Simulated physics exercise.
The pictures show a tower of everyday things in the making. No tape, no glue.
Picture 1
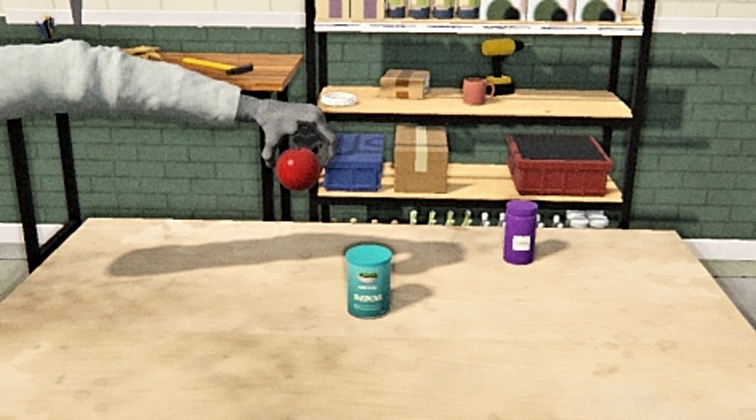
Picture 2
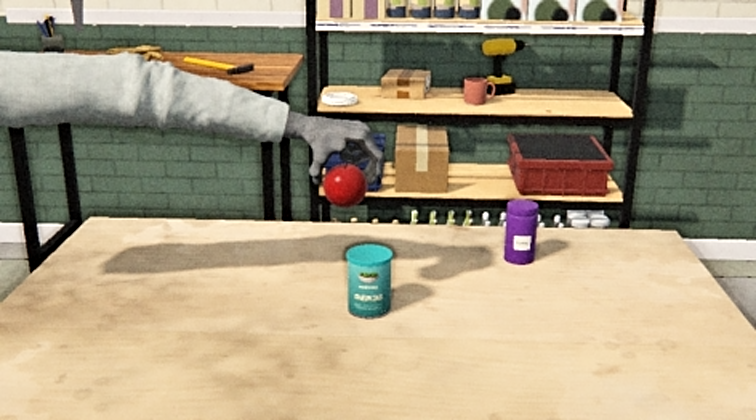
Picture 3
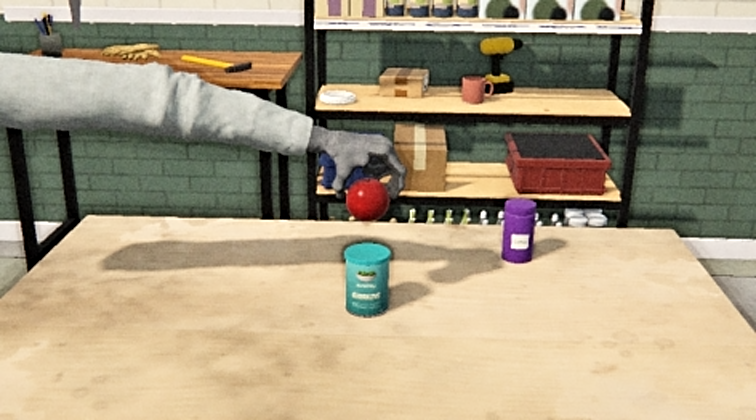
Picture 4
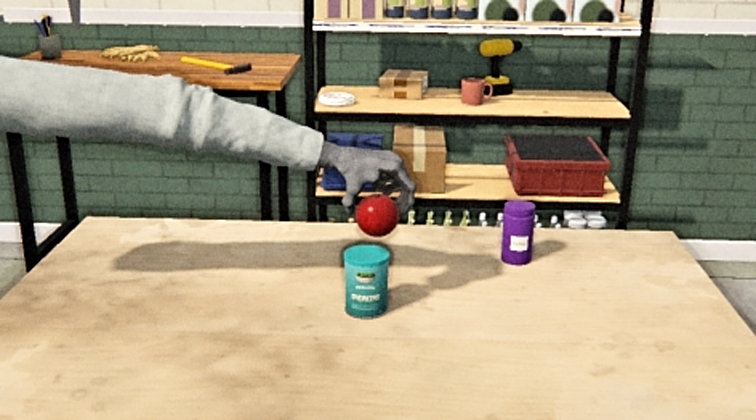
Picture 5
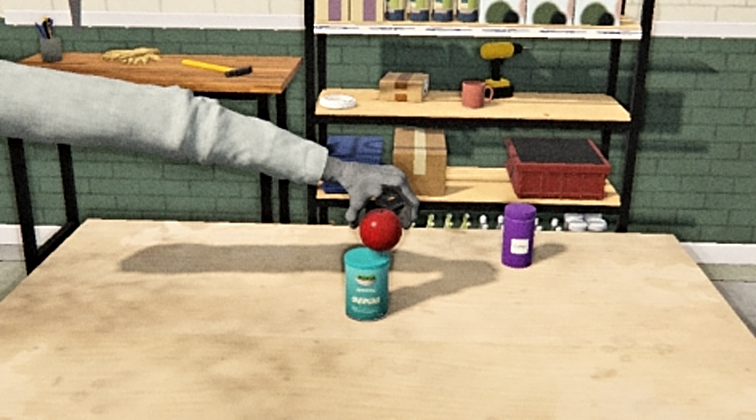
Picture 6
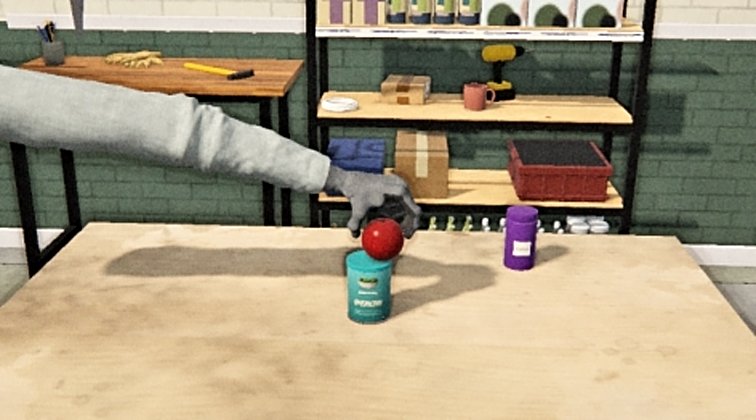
A gloved hand carries a red apple rightward and down onto a teal can.
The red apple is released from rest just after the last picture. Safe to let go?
Here the pile holds.
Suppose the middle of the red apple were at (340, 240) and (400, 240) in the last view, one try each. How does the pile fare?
First, it loses its balance; second, it gives way.
Then, 0.30 s past the last view, nothing moves.
Then, 0.70 s past the last view, red apple resting near (383, 240).
Finally, all 3 still in place. Final places as the last picture's camera would see them, red apple near (383, 240). The pile keeps its balance.
